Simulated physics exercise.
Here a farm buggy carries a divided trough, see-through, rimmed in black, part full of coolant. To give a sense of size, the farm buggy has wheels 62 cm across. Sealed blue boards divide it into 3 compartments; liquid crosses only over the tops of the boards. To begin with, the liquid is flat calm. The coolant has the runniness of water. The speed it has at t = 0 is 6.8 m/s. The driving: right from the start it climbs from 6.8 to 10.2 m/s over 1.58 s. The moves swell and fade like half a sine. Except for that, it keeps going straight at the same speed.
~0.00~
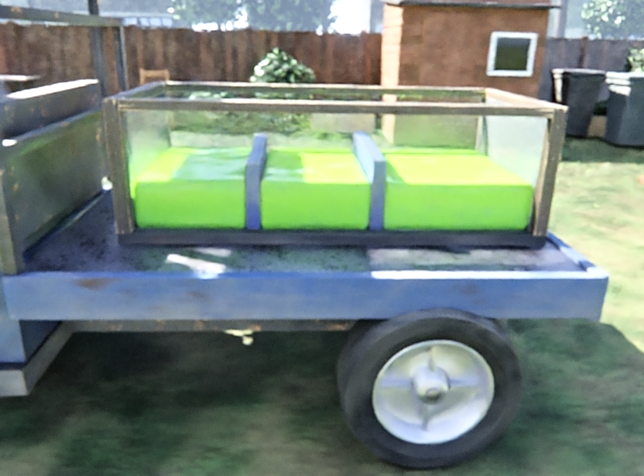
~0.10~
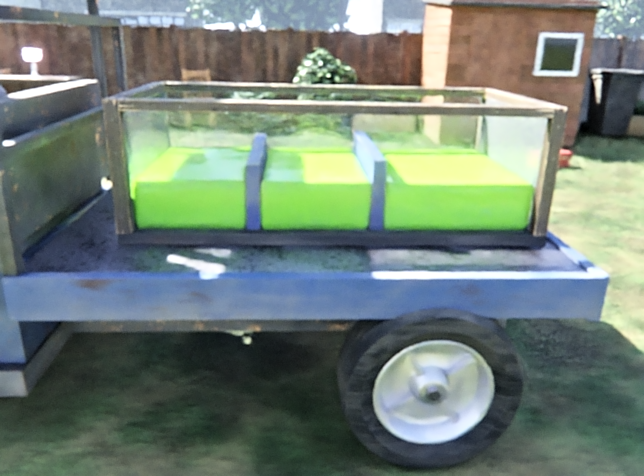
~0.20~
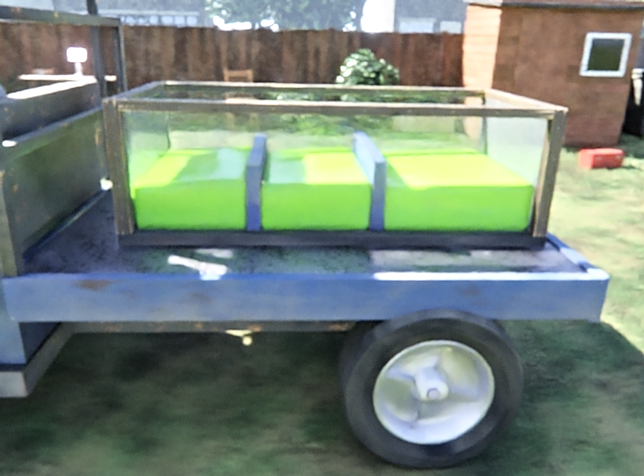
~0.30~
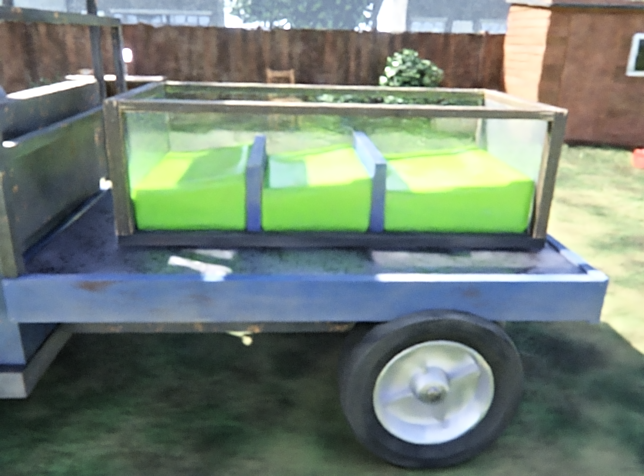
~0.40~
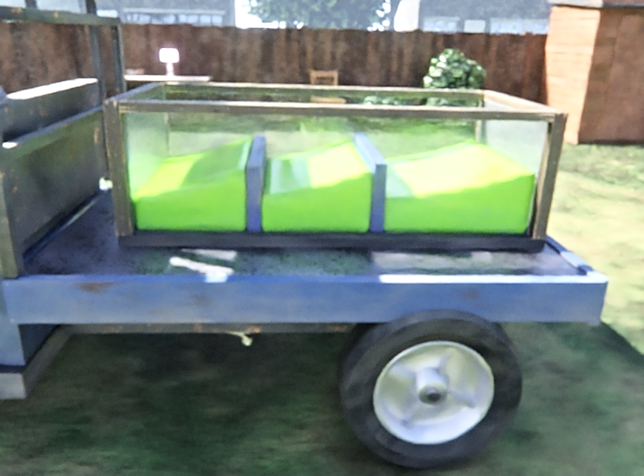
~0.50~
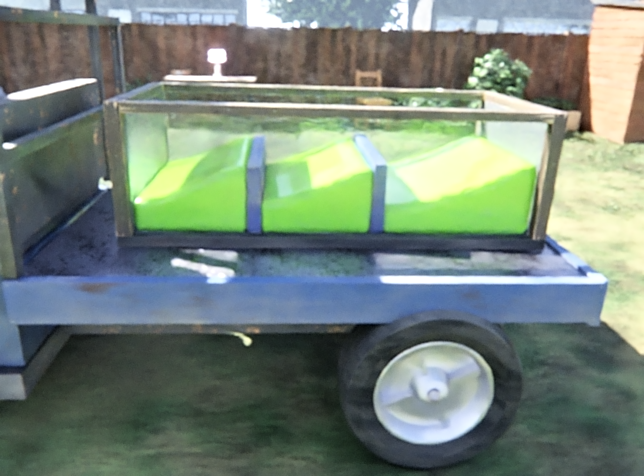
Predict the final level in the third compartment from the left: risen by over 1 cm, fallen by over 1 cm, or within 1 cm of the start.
Within 1 cm of the start.
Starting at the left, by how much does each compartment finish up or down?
In cm: 1 down, 0, 0.
After 0.90 s the mean depths from the left are 18, 18, 18 cm.
After 1.50 s the mean depths from the left are 17, 18, 18 cm.
After 2.10 s the mean depths from the left are 17, 18, 18 cm.
After 4.57 s the mean depths from the left are 17, 18, 18 cm.
